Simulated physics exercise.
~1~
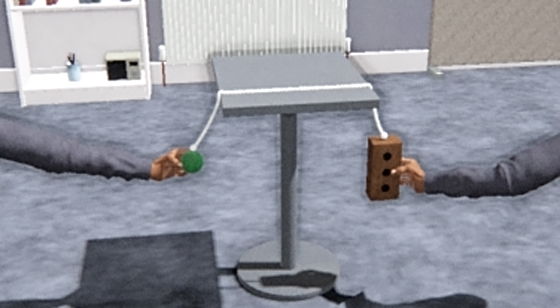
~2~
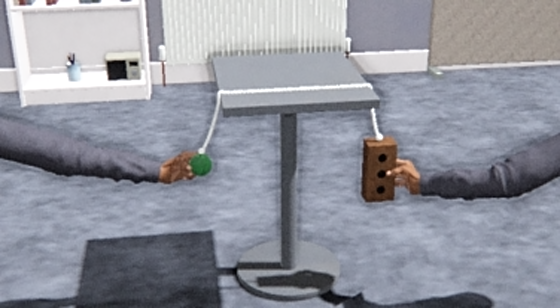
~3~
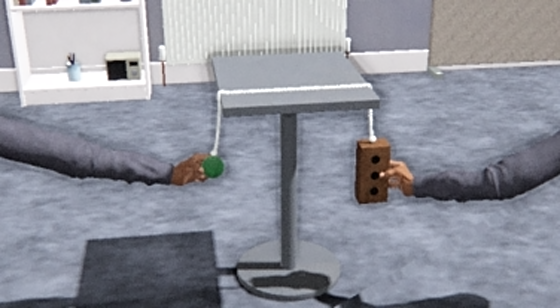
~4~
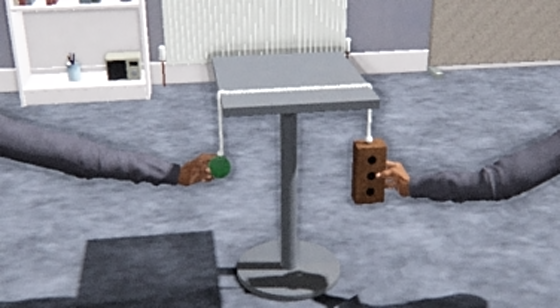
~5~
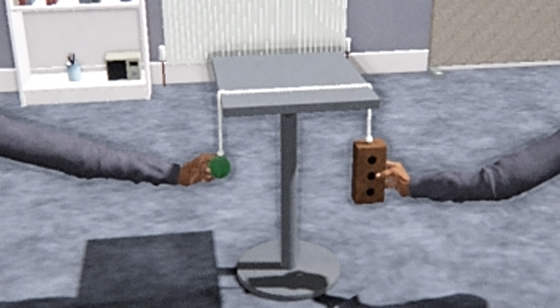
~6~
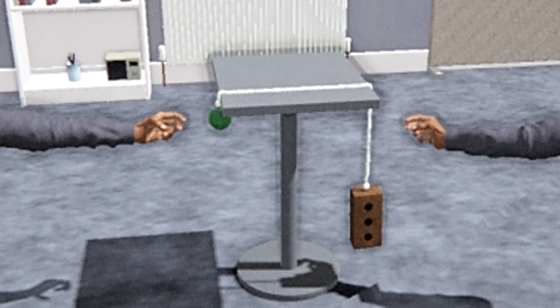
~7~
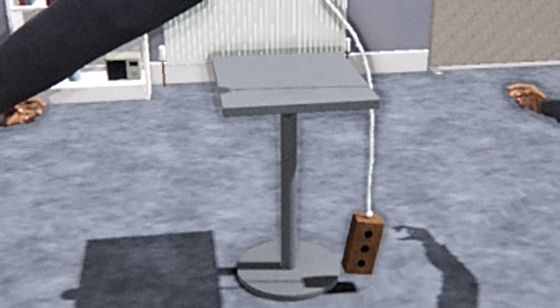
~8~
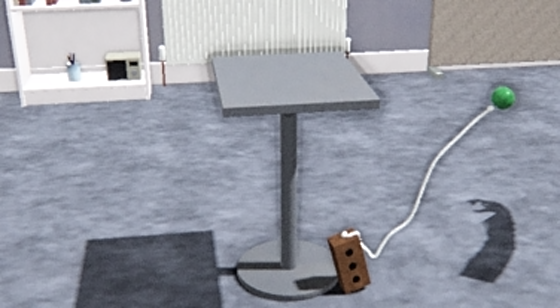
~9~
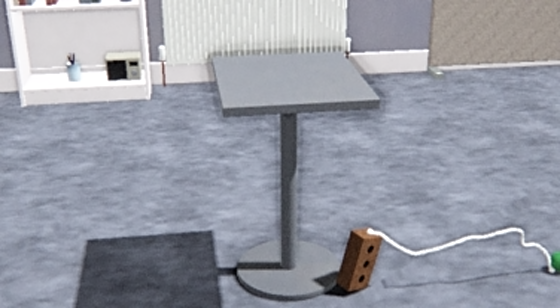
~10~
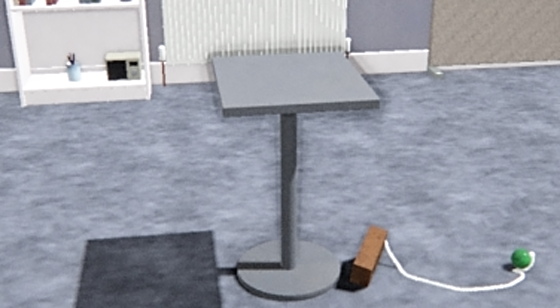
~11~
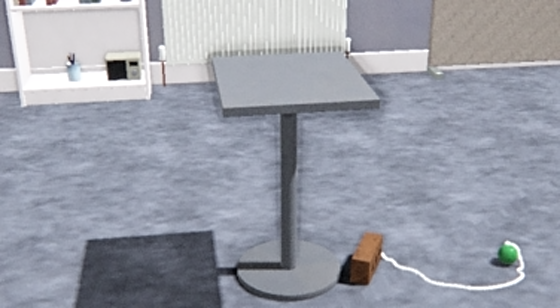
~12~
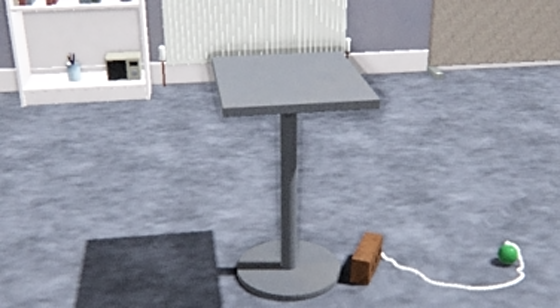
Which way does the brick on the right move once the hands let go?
The brick moves down, dropping beside the table towards the floor.
